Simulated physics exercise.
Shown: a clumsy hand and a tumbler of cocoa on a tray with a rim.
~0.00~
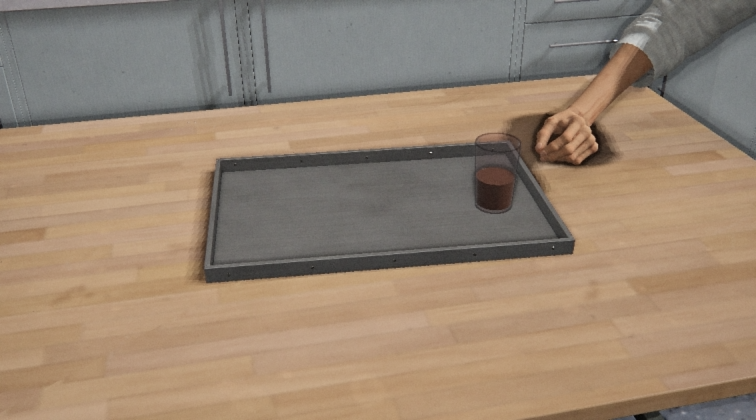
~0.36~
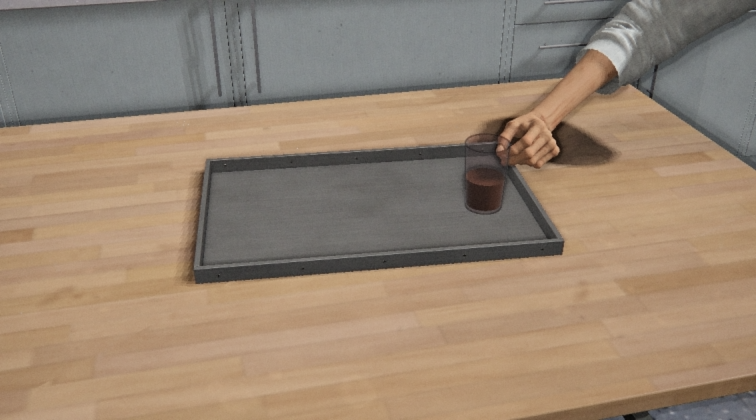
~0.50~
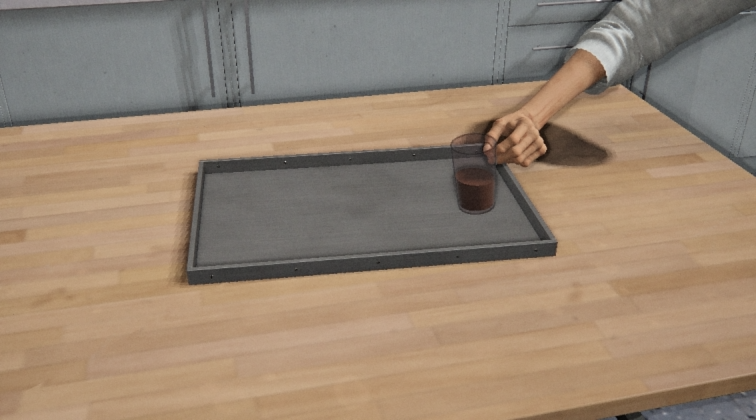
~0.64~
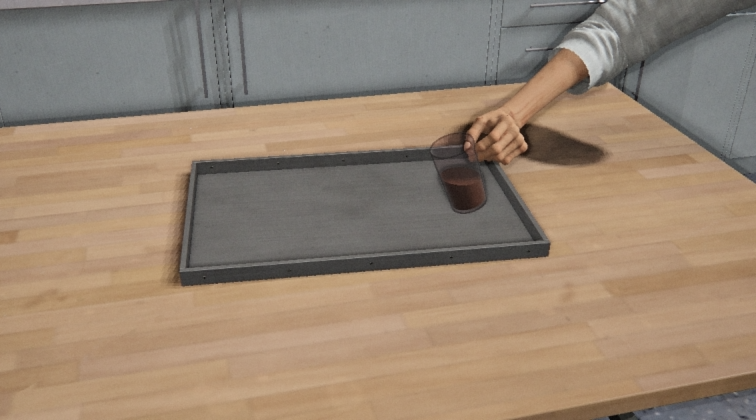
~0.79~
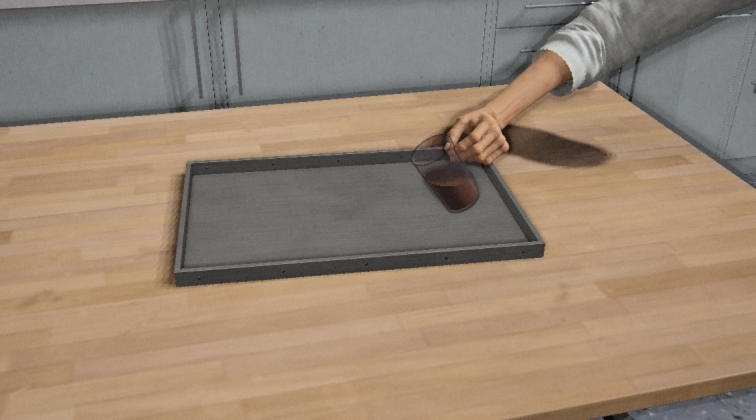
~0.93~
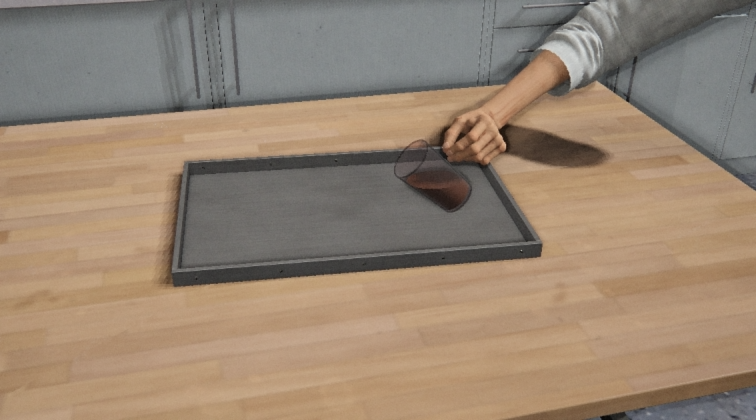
In this clip, a hand reaches in from the right and pushes against a glass tumbler about half full of brown liquid on a rimmed gray tray, and the tumbler tilts steadily to the left, its liquid slanting inside.
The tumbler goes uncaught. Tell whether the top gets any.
The tray keeps it.
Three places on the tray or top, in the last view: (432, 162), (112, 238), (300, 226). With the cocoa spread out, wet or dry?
Point one is never touched, point two is never touched, point three is caught by it.
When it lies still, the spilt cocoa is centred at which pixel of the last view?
Resting centre: About (260, 225).
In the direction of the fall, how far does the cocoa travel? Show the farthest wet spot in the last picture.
The wet patch reaches its far end at about (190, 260).
After 1.5 s, the tumbler lies in the tray; the puddle covers about as much as a plate; the rim holds it.
After 2.3 s, the puddle covers about as much as a tray; the rim holds it.
After 3.6 s, the puddle covers about as much as a tray; the rim holds it.
